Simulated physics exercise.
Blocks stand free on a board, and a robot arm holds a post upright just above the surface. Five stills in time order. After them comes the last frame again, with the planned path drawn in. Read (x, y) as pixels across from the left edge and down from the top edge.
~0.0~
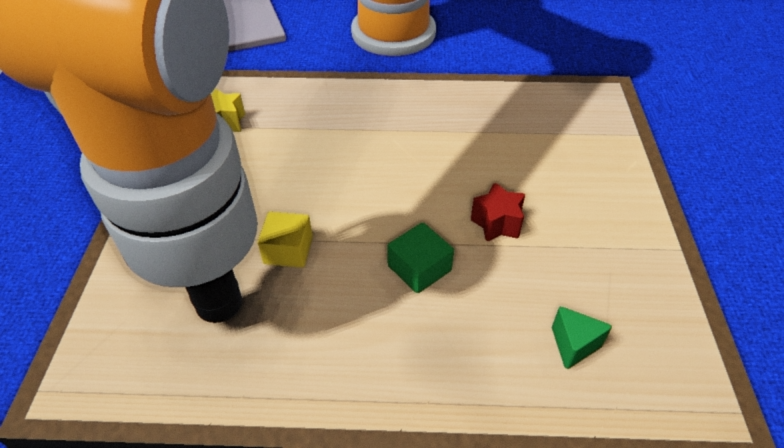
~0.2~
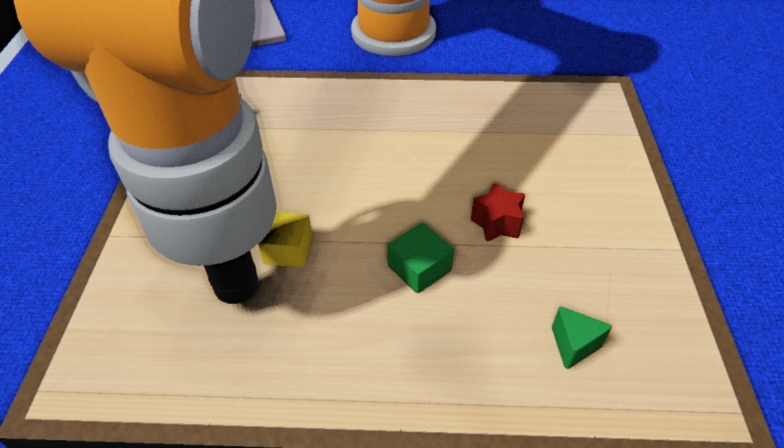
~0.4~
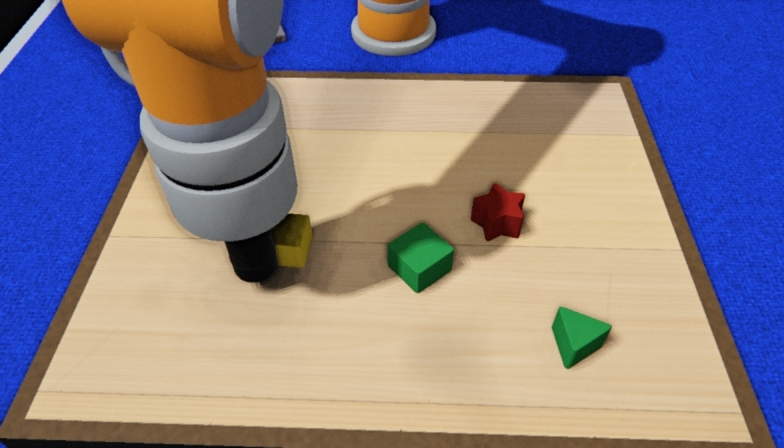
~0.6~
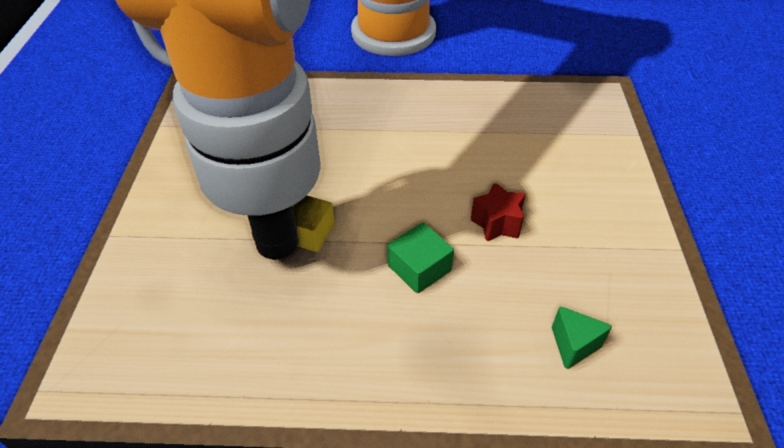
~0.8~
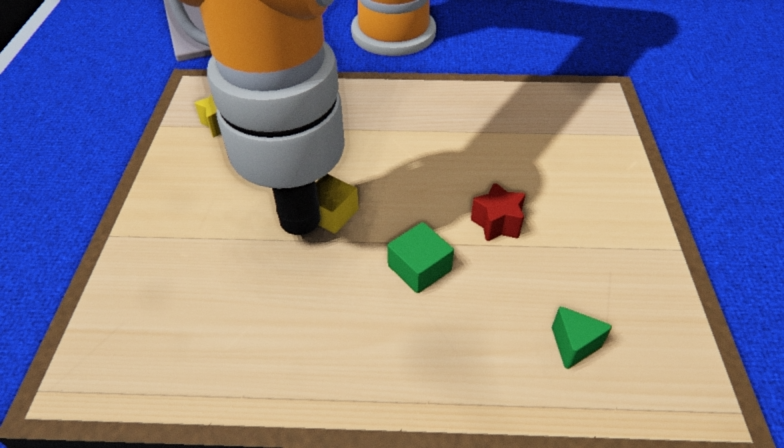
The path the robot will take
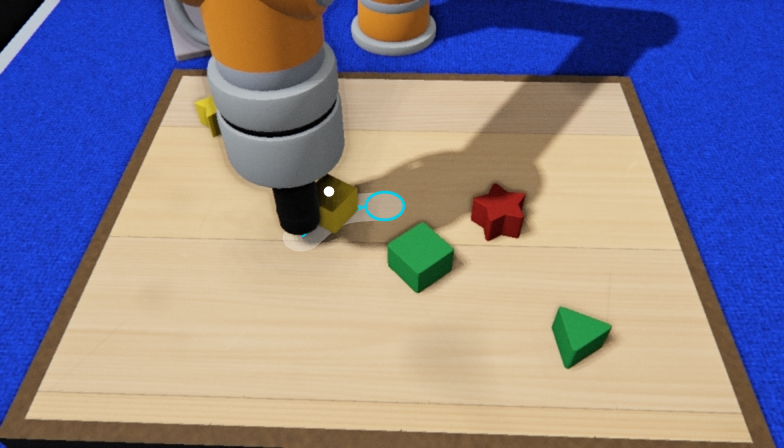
The robot arm moves the post up and right, pushing the yellow block across the board.
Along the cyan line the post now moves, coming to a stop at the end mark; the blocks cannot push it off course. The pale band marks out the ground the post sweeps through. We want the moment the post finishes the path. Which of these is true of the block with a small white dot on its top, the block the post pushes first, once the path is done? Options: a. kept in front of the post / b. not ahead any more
b: Not ahead any more.
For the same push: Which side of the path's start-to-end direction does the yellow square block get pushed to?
It gets pushed left.
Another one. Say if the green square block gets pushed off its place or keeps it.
That block stays.
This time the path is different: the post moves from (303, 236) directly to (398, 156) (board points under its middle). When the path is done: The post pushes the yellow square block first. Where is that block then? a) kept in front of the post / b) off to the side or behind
It's a.
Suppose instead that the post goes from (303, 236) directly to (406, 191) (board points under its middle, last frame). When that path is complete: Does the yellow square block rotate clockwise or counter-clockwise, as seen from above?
My answer: Anticlockwise.
The line goes from (303, 236) through (325, 217) and (354, 208) to (385, 206); the dot is on the yellow square block.
The first path, step by step. Halfway along, post at (339, 196); yellow square block at (366, 168).
At the end, post at (385, 191); yellow square block at (392, 157), turned 35° anticlockwise; green square block unmoved.
